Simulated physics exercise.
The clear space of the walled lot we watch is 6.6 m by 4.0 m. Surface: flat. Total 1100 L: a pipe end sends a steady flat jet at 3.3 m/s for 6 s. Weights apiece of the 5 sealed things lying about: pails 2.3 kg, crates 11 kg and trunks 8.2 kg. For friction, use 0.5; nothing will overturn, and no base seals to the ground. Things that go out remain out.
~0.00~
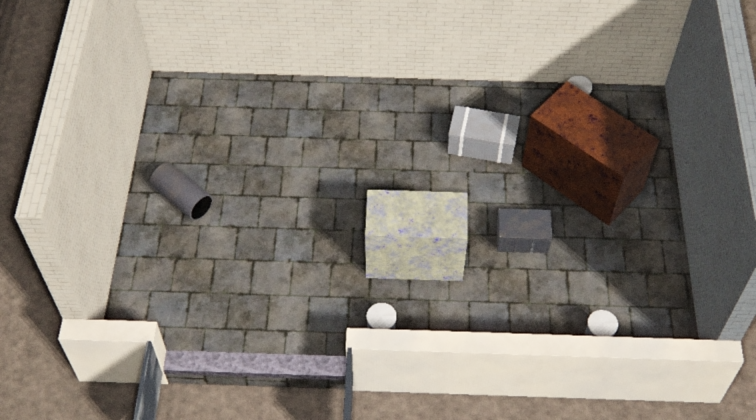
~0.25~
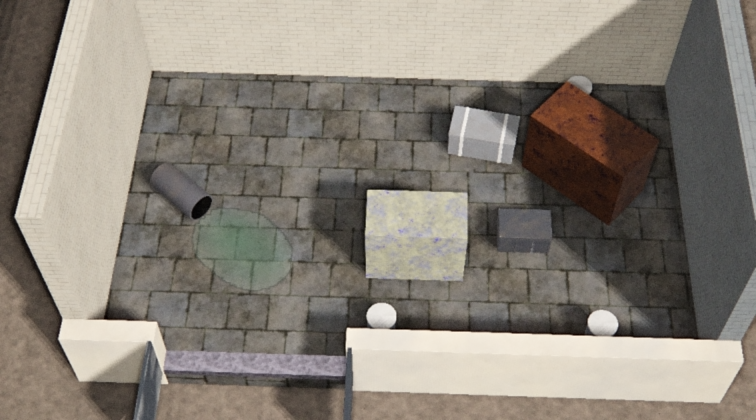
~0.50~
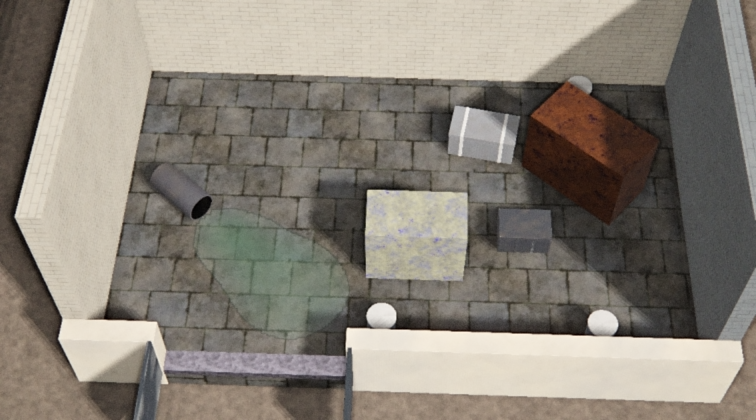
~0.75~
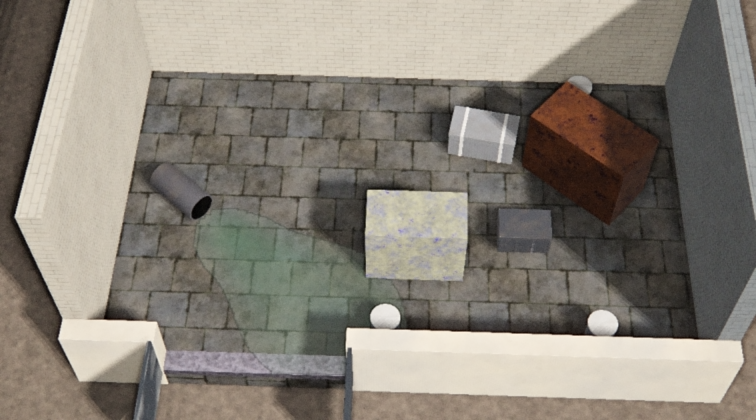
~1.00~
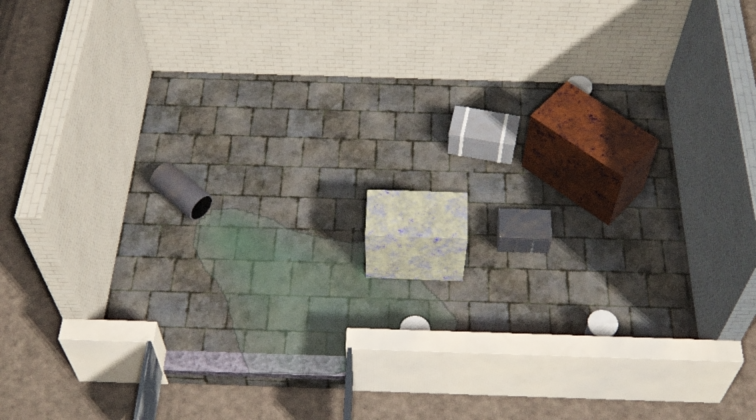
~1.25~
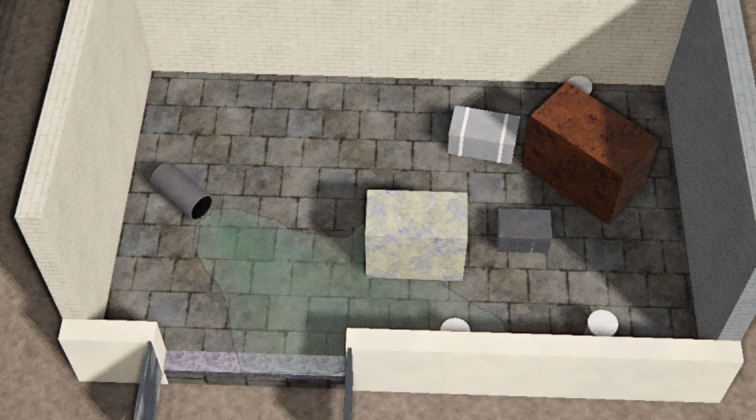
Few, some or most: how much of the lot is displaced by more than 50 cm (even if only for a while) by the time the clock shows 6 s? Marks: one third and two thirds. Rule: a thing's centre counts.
Share: From one to two thirds.
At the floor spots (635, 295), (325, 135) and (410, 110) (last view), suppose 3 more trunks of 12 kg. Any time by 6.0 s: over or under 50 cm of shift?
First exceeds it, second does not reach it, third does not reach it.
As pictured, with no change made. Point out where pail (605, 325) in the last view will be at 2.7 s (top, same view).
It would be close to (686, 295) by then.
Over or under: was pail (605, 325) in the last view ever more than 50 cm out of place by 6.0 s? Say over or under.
Beyond the mark.
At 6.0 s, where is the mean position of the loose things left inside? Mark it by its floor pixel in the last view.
At about (560, 135).
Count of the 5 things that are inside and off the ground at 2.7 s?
The number is 2.
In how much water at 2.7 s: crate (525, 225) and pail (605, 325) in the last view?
Roughly 0 and 5 cm.
After 1.8 s 1 of 5 are over 50 cm from their spots; 1 afloat.
After 2.7 s 2 of 5 are over 50 cm from their spots; 2 afloat.
After 4.2 s 2 of 5 are over 50 cm from their spots; 2 afloat.
After 6.0 s 2 of 5 are over 50 cm from their spots, and 2 have been at some point; 2 afloat.
